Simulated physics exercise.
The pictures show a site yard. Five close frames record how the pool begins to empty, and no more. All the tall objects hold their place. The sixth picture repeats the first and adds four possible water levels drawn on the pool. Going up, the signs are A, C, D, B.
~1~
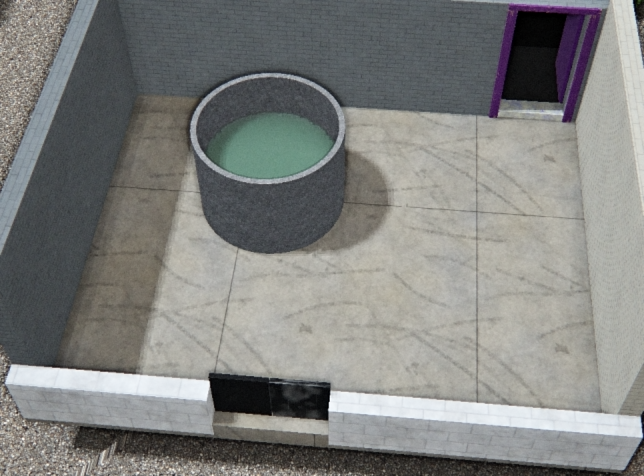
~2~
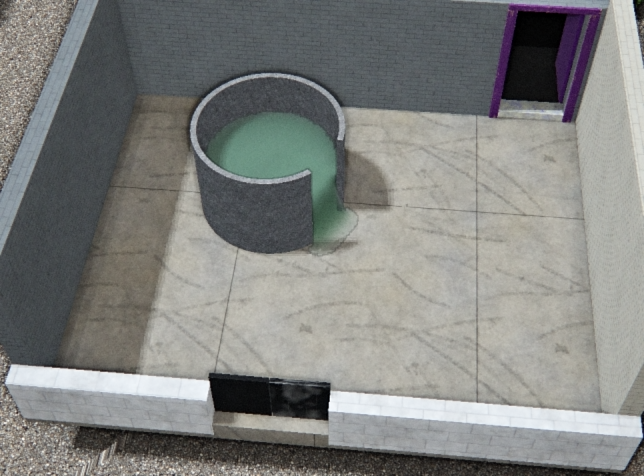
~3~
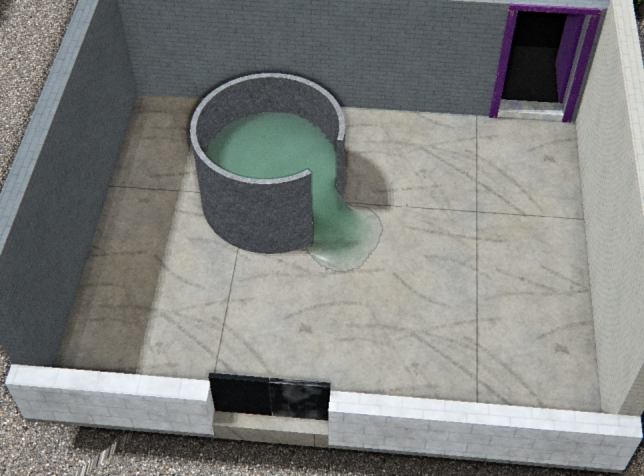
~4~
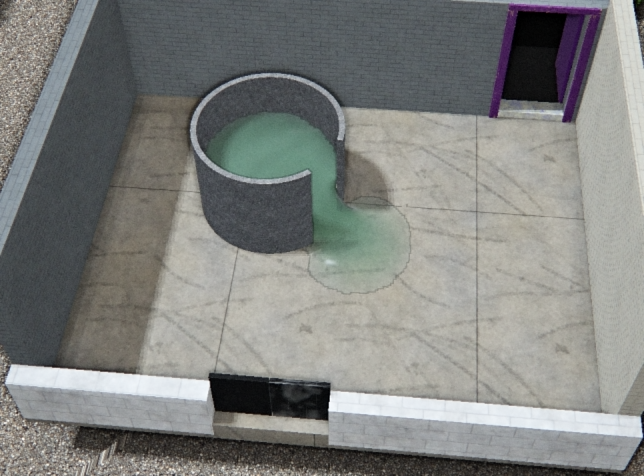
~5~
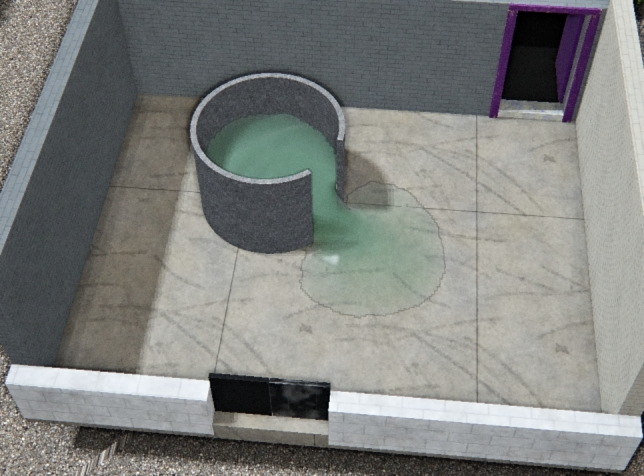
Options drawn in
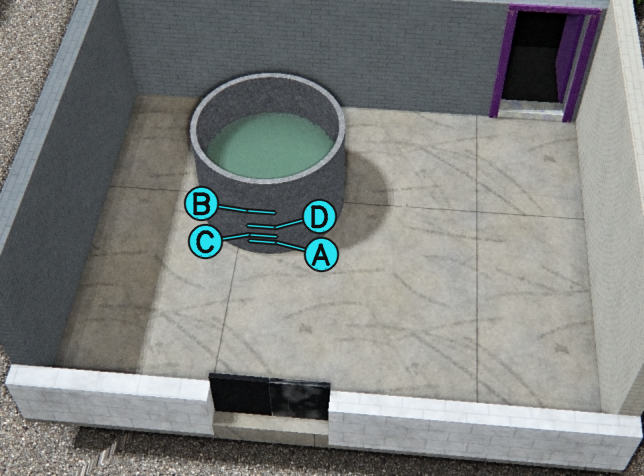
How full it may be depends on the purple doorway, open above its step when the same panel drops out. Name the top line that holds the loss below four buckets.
Choose B.
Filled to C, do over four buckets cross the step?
No, not at all.
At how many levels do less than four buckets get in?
All of them.
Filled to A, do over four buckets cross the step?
No, not at all.
On the marked copy, A at (263, 241); B at (260, 211); C at (262, 235); D at (261, 226); from the bottom up A, C, D, B.
With A, nothing gets over.
With B, a splash gets over, under a bucket.
With C, nothing gets over.
With D, nothing gets over.
